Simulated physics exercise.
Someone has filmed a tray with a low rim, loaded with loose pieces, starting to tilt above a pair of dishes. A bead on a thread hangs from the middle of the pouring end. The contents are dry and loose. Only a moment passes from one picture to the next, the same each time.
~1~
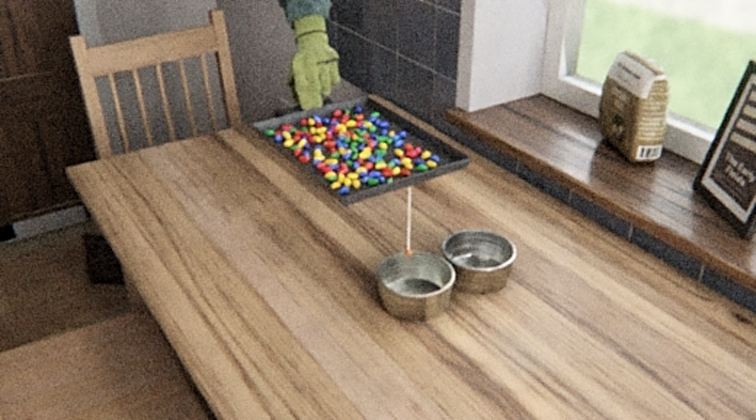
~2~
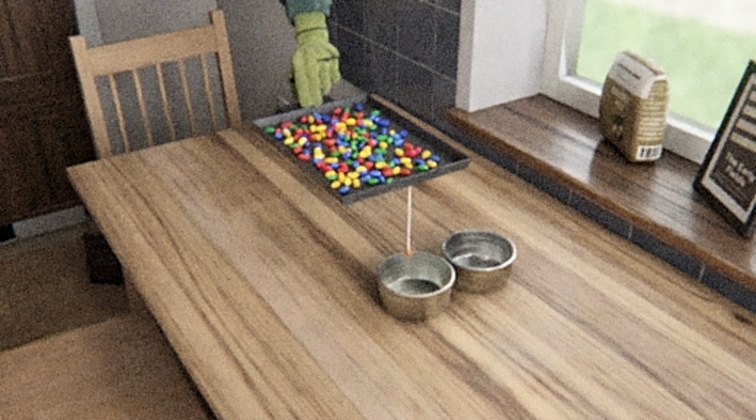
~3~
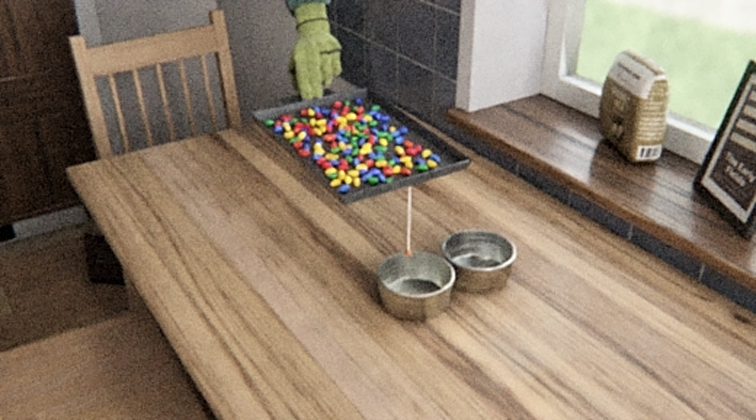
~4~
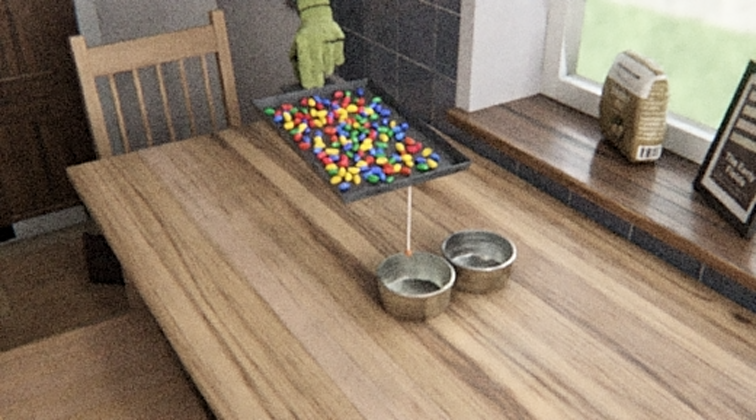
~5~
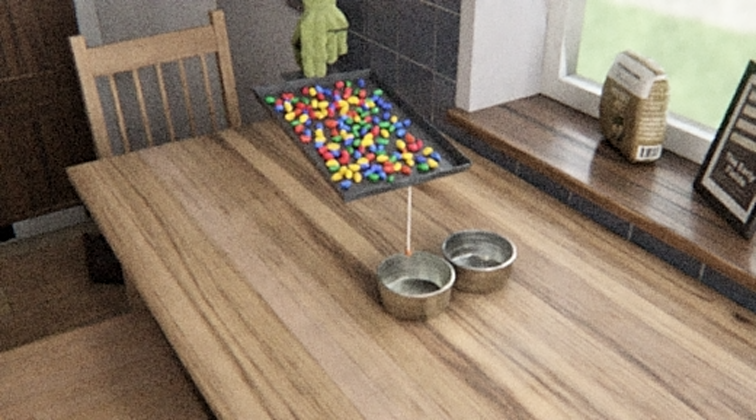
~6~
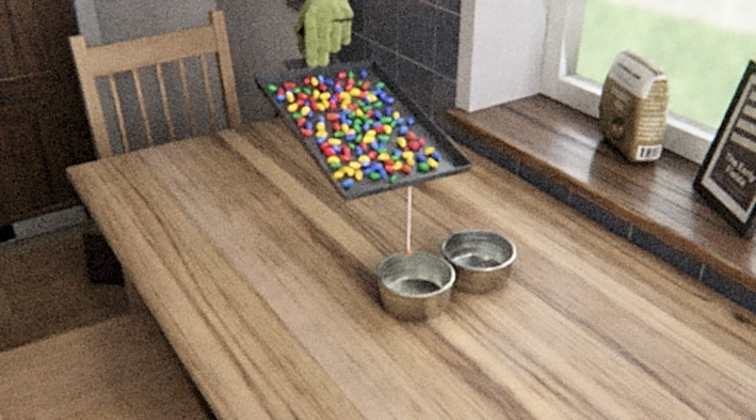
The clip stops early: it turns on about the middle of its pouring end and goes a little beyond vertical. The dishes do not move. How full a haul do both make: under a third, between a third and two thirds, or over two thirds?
Caught overall: Over two thirds.
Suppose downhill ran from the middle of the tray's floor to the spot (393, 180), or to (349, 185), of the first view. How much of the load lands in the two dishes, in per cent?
In turn 40 and 10 in a hundred.
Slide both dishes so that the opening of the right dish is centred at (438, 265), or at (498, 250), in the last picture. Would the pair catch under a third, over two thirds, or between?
First between a third and two thirds, then over two thirds.
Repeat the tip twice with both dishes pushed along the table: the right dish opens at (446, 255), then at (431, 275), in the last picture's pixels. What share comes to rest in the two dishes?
First some 50, then 40 per cent.
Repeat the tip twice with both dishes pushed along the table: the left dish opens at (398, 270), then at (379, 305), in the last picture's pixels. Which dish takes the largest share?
In turn: The dish on the right; the right one.
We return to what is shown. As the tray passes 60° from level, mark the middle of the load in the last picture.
Close to (422, 152).
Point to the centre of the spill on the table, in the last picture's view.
Close to (469, 325).
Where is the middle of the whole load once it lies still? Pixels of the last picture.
Near (464, 282).
Soon, tray tipped steeply; nearly all on the tray; a stray few in the air.
A while on, tray tipped right over; about two thirds on the tray; a stray few in the left dish; about a quarter in the right dish; a small part outside both; a stray few in the air.
Towards the end, tray tipped past a quarter turn; about a quarter in the left dish; about half in the right dish; about a quarter outside both.
Finally, tray tipped past a quarter turn; about a quarter in the left dish; about half in the right dish; about a quarter outside both.
